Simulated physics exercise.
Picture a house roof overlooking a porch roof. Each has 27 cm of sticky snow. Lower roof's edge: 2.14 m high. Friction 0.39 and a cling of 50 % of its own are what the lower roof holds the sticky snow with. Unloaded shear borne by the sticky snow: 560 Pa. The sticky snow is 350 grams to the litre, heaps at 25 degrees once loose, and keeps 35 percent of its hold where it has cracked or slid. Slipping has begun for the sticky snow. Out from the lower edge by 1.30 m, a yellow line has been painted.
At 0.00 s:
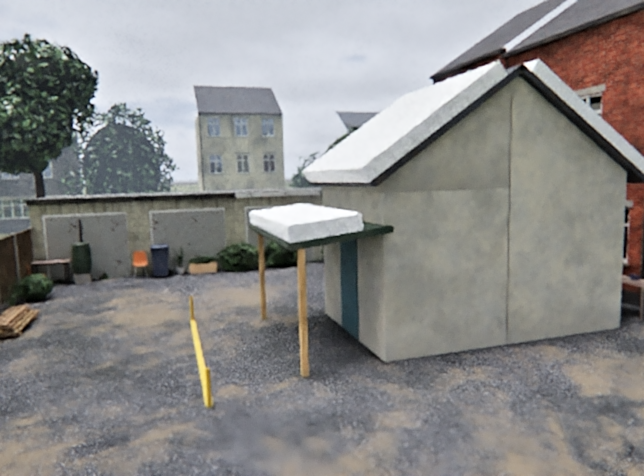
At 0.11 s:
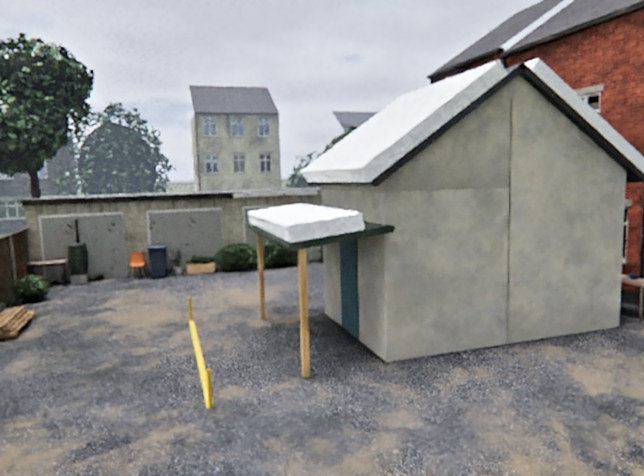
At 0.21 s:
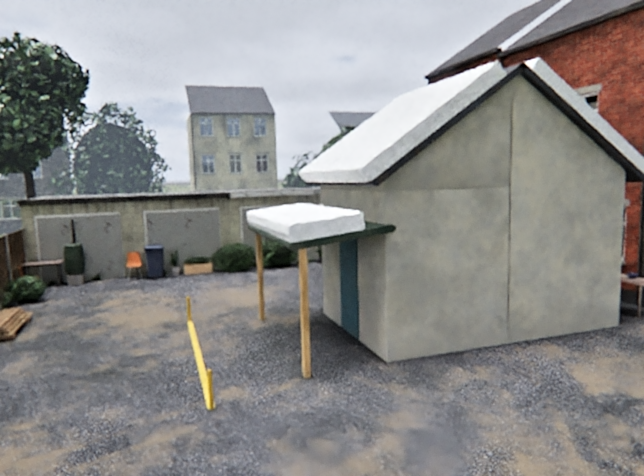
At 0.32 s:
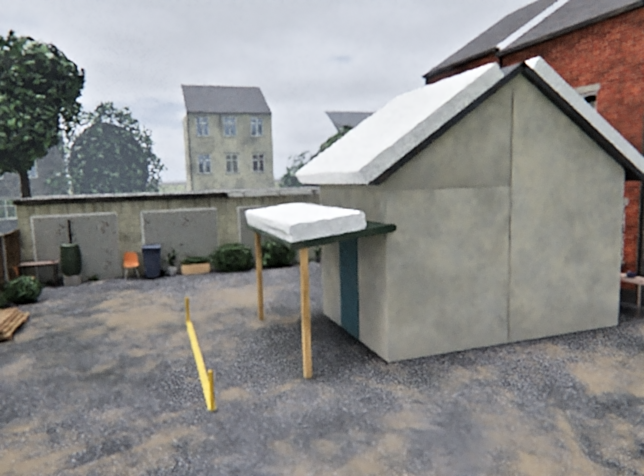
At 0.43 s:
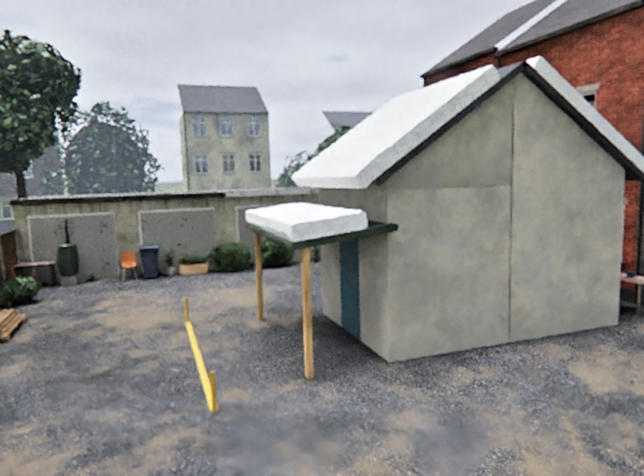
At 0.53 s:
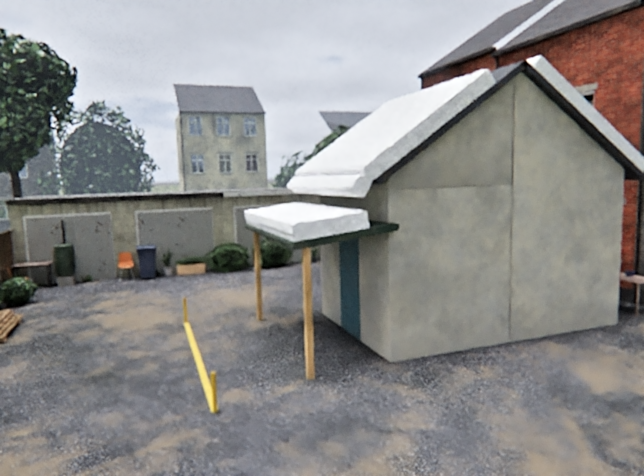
Thick white snow slides slowly down the house roof toward the lower porch roof, cracking.
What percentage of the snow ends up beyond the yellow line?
About 21 %.
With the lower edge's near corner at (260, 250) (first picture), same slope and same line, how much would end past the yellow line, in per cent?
About 6 per cent.
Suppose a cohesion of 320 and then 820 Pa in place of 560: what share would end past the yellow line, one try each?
The two runs give near 35 % and near 12 % respectively.
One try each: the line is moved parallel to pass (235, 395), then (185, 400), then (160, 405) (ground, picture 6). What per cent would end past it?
30 %, 12 %, 7 %.
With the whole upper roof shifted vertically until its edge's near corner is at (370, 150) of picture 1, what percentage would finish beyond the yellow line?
About 50 per cent.
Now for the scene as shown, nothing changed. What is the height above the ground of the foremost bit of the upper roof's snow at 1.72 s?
Height: Approx. 1.6 m.
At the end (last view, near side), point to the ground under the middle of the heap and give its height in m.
The heap centres close to (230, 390) and stands about 0.4 m tall.
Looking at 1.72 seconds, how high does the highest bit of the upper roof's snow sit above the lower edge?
About 1.1 m.
After 1.08 s, none is below the lower edge and 0 % is past the line.
After 1.72 s, 7 % is below the lower edge and 0 % is past the line.
After 2.36 s, 47 % is below the lower edge and 11 % is past the line.
After 3.00 s, 51 % is below the lower edge and 21 % is past the line.
After 3.90 s, 56 % is below the lower edge and 21 % is past the line.
